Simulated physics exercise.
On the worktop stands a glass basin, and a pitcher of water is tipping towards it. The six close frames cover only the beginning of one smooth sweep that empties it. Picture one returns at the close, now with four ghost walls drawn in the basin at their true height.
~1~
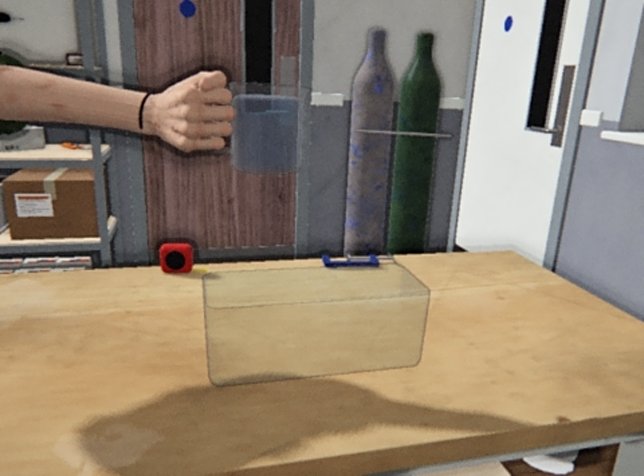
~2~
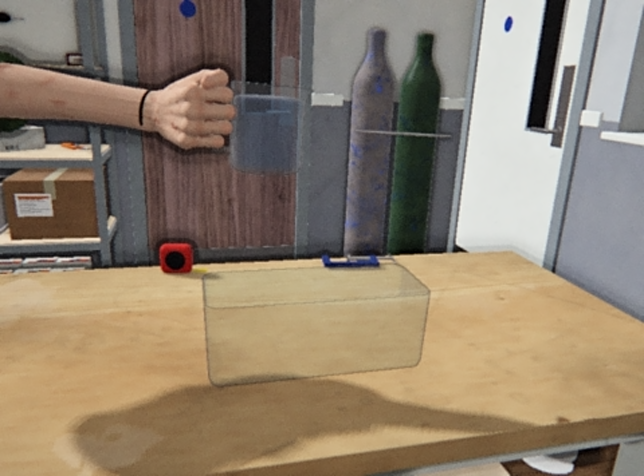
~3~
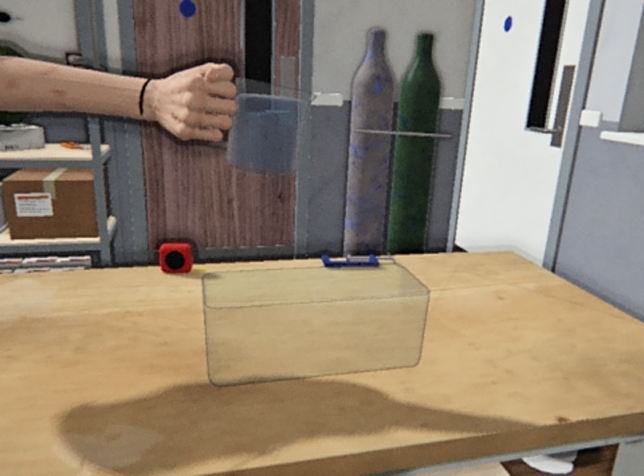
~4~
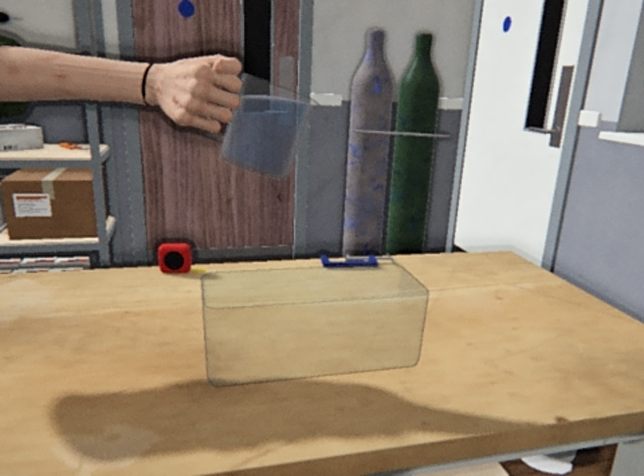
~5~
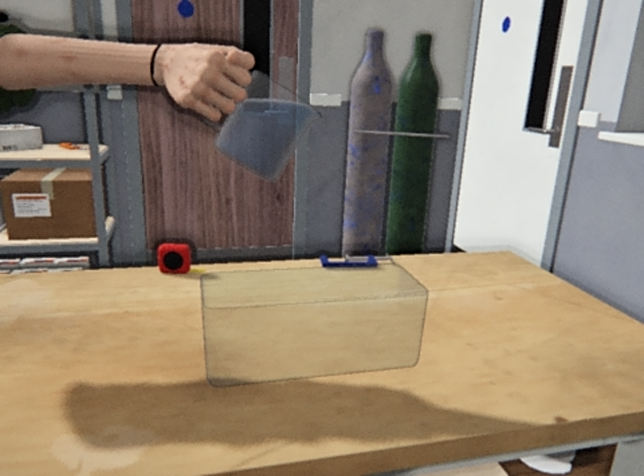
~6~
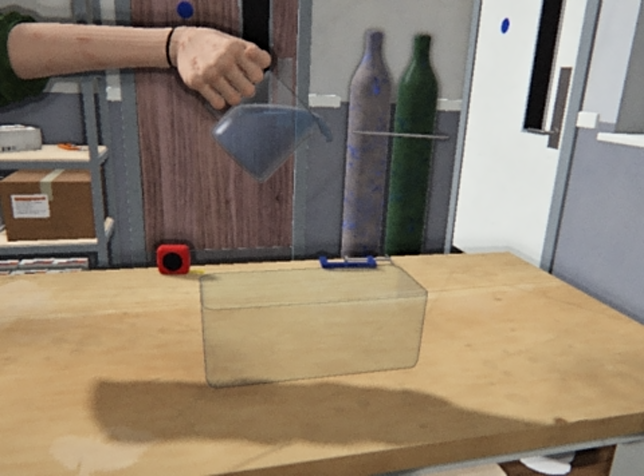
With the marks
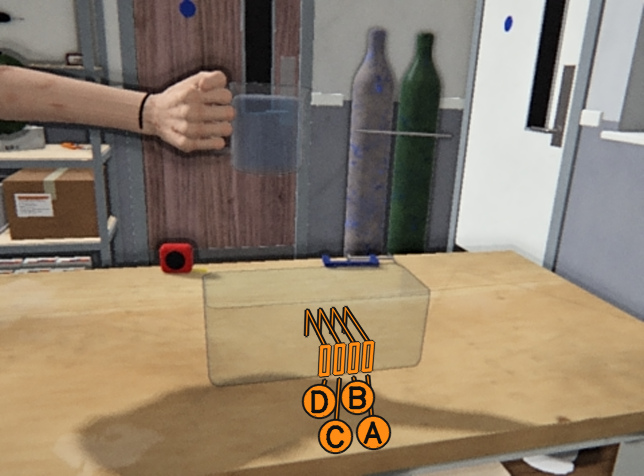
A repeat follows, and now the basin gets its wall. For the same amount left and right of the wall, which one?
The answer is slot A.
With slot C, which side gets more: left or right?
The right one.
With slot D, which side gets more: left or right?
The right one.
In orange, A at (367, 375); B at (353, 377); C at (339, 378); D at (324, 380).
With A, about 54 % ends left of the wall and 42 % right of it; 3 % is lost outside.
With B, about 27 % ends left of the wall and 69 % right of it; 3 % is lost outside.
With C, about 11 % ends left of the wall and 84 % right of it; 4 % is lost outside.
With D, about 11 % ends left of the wall and 85 % right of it; 4 % is lost outside.
